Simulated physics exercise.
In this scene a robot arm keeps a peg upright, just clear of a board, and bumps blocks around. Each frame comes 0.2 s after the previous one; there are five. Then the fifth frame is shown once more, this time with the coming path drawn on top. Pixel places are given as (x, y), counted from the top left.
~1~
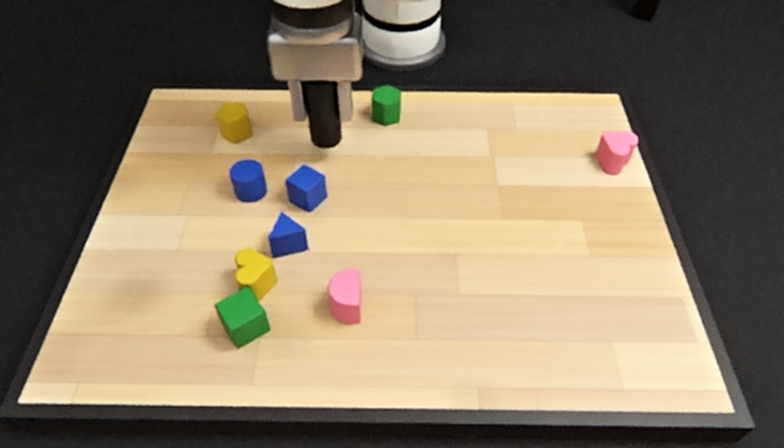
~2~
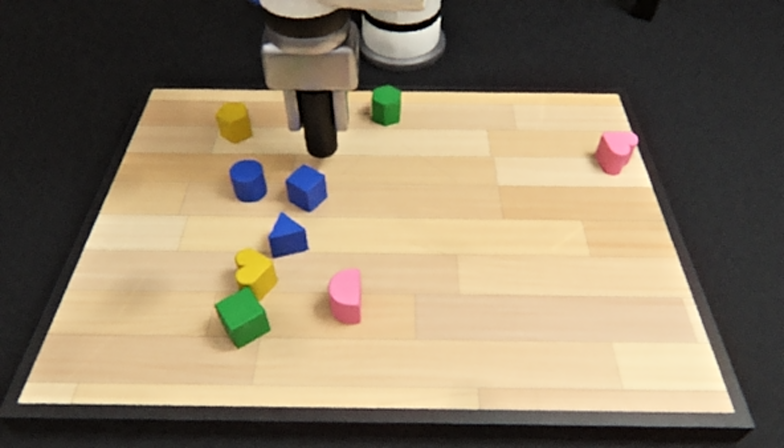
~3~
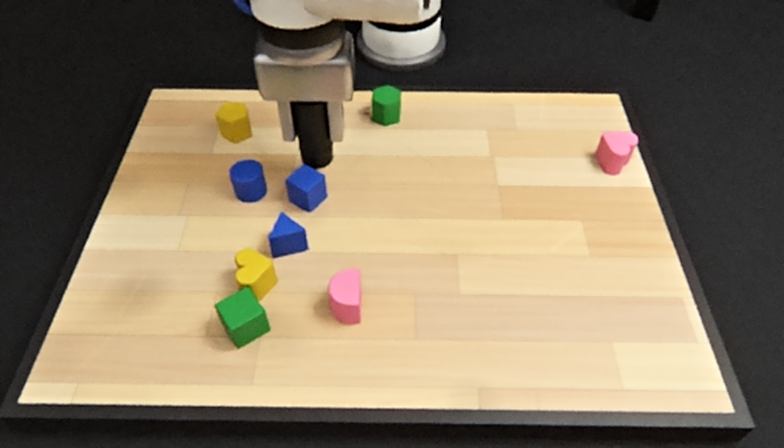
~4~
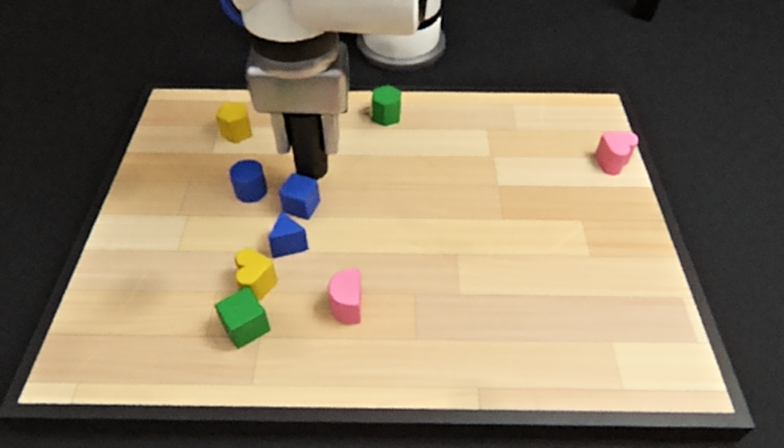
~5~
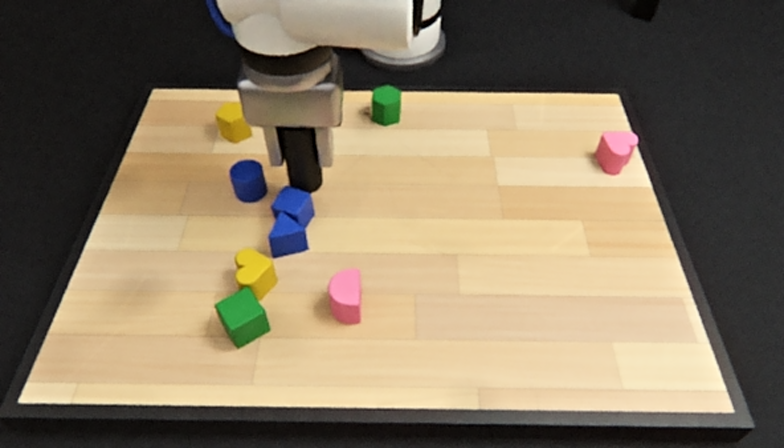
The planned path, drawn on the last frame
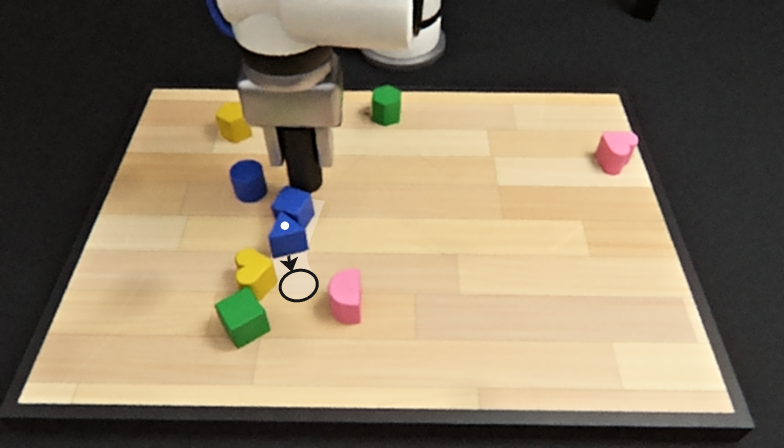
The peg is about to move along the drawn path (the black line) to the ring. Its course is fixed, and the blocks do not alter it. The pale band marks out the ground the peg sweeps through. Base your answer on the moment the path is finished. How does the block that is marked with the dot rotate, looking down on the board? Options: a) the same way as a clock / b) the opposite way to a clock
b: The opposite way to a clock.
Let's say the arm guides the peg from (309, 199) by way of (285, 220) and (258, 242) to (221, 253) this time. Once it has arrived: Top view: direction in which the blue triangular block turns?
That block twists counter-clockwise.
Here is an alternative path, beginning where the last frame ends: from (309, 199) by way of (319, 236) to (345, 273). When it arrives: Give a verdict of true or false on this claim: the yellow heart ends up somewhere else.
Answer: True.
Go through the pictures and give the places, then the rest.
In the first frame, peg tip (327, 139); block tops, green four-sided block (239, 307); yellow heart (251, 264); blue triangular block (285, 226); blue four-sided block (305, 177); pink half-round block (346, 286).
In the second frame, peg (322, 149); blocks unchanged.
In the third frame, peg (318, 159); blocks unchanged.
In the fourth frame, peg (312, 170); blue four-sided block (298, 185).
In the fifth frame, peg (306, 183); green four-sided block (239, 307); yellow heart (251, 264); blue triangular block (285, 226); blue four-sided block (292, 199); pink half-round block (346, 286).
Path on the board, from (309, 199) through (298, 226) and (289, 255) to (299, 285); the dot is on the blue triangular block.
The first path, step by step. One third of the way, peg (295, 211); yellow heart (248, 270), turned 25° clockwise; blue triangular block (278, 252), turned 25° anticlockwise; blue four-sided block (279, 228).
Two thirds of the way, peg (286, 241); yellow heart (231, 280), turned 25° clockwise; blue triangular block (270, 288), turned 45° anticlockwise; blue four-sided block (265, 260).
At the end, peg (296, 271); green four-sided block (237, 312); yellow heart (223, 284), turned 25° clockwise; blue triangular block (271, 301), turned 55° anticlockwise; blue four-sided block (258, 275), turned 35° clockwise; pink half-round block in place.
